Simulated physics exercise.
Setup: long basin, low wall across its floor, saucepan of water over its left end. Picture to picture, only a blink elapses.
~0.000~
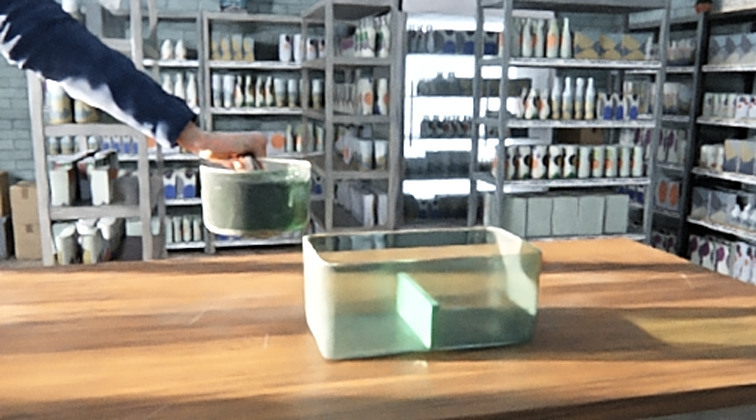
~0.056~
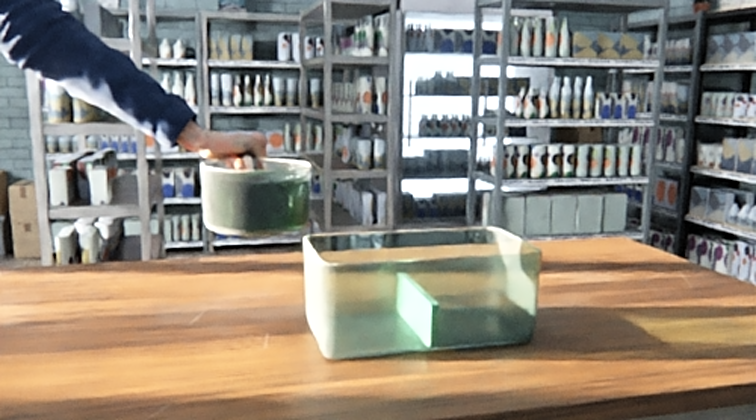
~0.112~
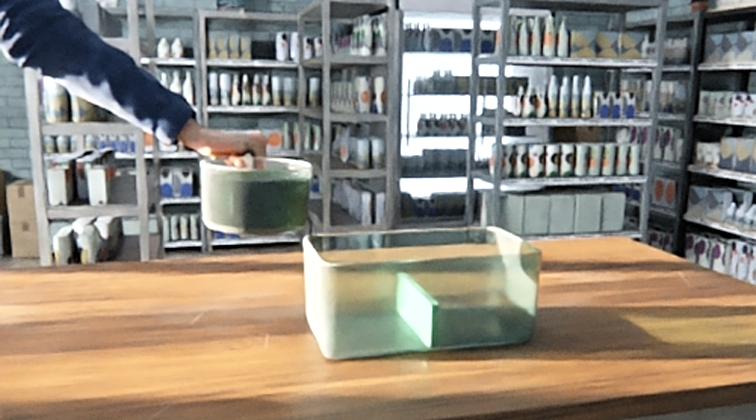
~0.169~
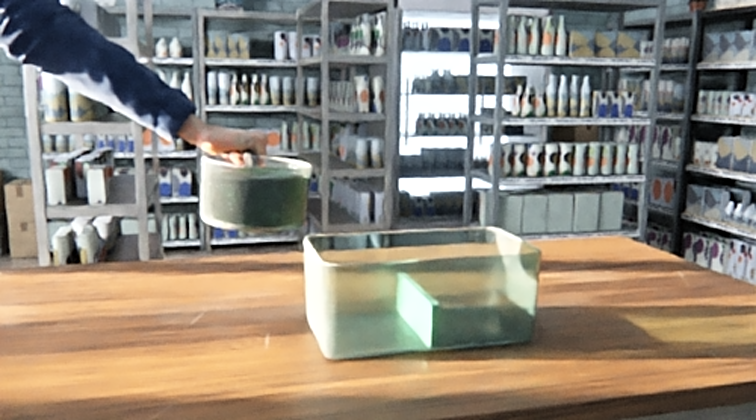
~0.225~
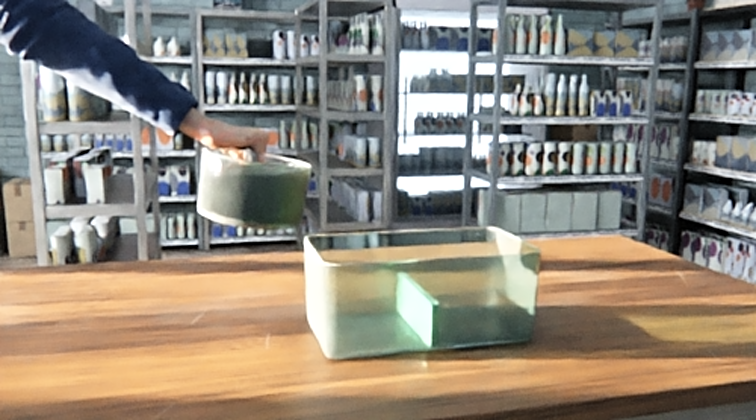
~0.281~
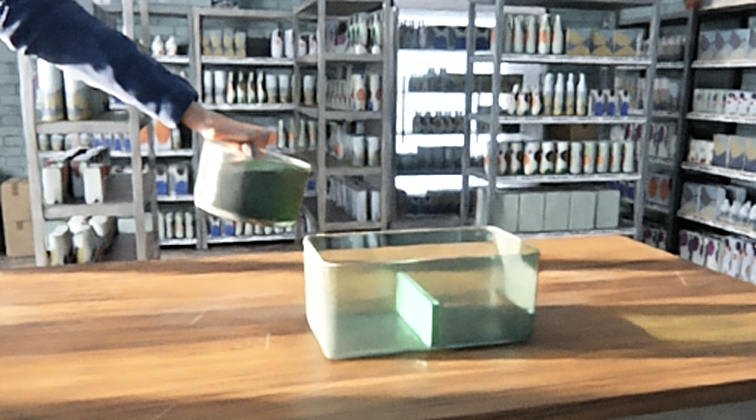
In a room lined with shelves of bottles, a hand held a pan of water above the left end of a long glassy basin with a low wall inside, then slowly tilted it slightly rightward.
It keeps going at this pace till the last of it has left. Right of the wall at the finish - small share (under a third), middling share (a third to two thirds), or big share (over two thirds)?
Small.
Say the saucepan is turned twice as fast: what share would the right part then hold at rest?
Roughly 10 in a hundred.
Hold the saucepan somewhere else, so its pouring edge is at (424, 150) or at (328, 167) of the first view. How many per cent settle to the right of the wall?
Try one: 85 %; try two: 15 %.
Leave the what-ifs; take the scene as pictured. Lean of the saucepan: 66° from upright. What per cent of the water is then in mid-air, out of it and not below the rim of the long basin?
Around 25 in a hundred.
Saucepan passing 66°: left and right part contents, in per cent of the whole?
About 5 per cent left, 0 per cent right.
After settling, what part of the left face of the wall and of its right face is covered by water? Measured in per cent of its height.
Roughly 60 percent left, 0 percent right.
A moment on, the saucepan is tipped part way and 65 per cent is still to pour, 7 is left of the wall and 0 right of it.
Next, the saucepan is tipped on its side and 15 per cent is still to pour, 66 is left of the wall and 0 right of it.
Then the saucepan is tipped on its side and 2 per cent is still to pour, 93 is left of the wall and 1 right of it.
Later the saucepan is tipped on its side and 0 per cent is still to pour, 97 is left of the wall and 1 right of it.
At rest 98 per cent lies left of the wall, 1 right of it and 1 outside.
